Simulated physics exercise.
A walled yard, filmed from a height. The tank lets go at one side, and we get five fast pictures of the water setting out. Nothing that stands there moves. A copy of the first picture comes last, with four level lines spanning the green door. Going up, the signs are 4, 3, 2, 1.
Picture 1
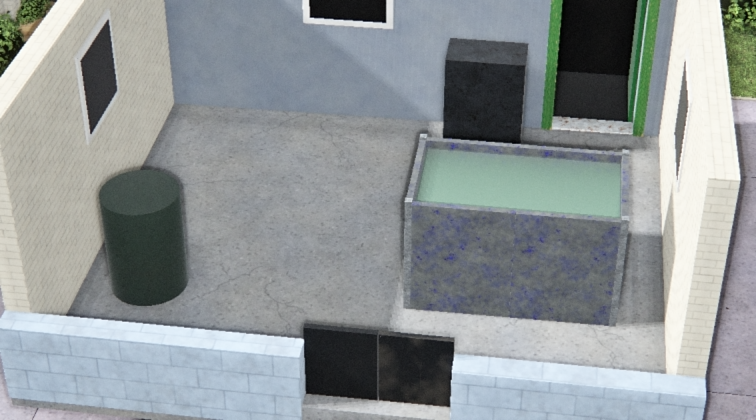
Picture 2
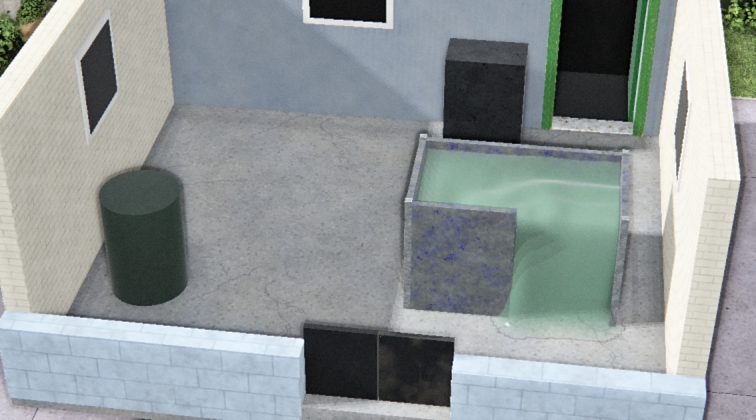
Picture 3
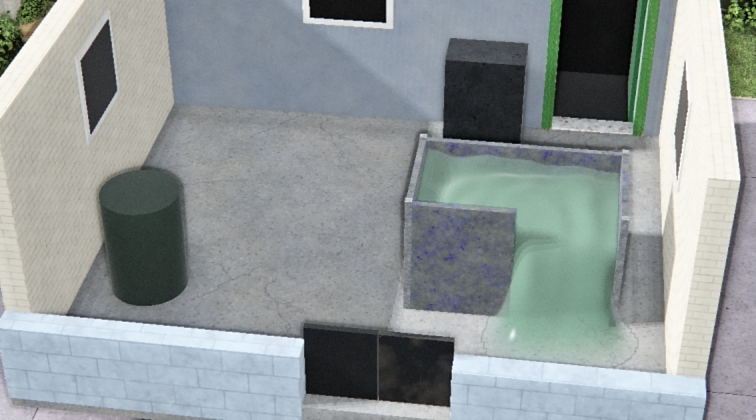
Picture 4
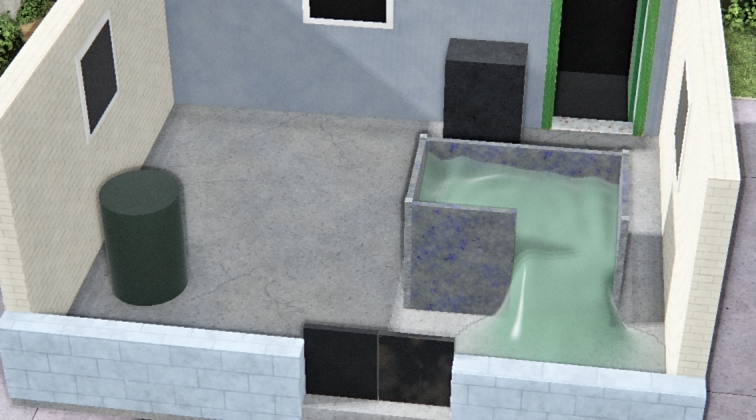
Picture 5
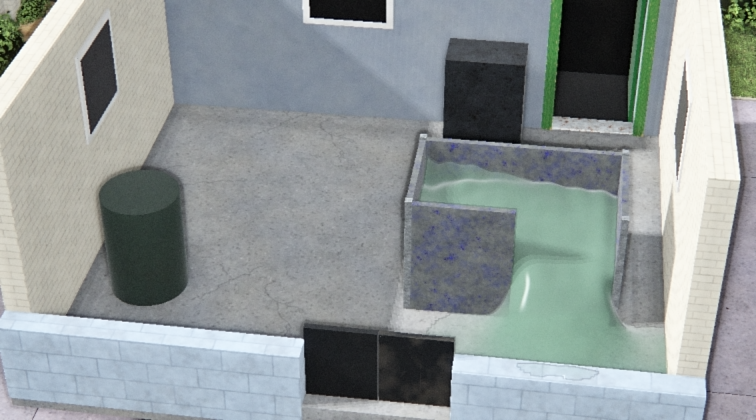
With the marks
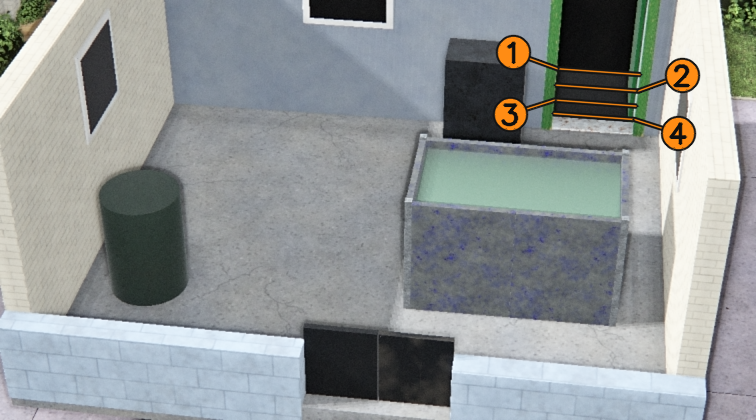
Green water pours through an opening in the tank's front and spreads across the yard floor.
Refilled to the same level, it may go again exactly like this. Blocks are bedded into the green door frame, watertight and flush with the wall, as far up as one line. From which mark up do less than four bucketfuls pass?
Choose 4.
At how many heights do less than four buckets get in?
All of them.
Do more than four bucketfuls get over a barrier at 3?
No.
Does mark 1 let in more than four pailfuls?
No.
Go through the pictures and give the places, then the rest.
In the first frame, water in the tank at rest, its middle at (519, 185); foot of the green doorway at (592, 132); shut gate at (379, 342).
In the second frame, 1 % of the ground under water, visible out to (502, 324).
In the third frame, 4 % of the ground under water, visible out to (494, 340).
In the fourth frame, 8 % of the ground under water, visible out to (646, 348).
In the fifth frame, 11 % of the ground under water, visible out to (449, 328).
In orange, 1 at (598, 71); 2 at (596, 88); 3 at (595, 103); 4 at (594, 116); from the bottom up 4, 3, 2, 1.
If 1 is chosen, nothing gets over.
If 2 is chosen, nothing gets over.
If 3 is chosen, nothing gets over.
If 4 is chosen, a splash gets over, under a bucket.
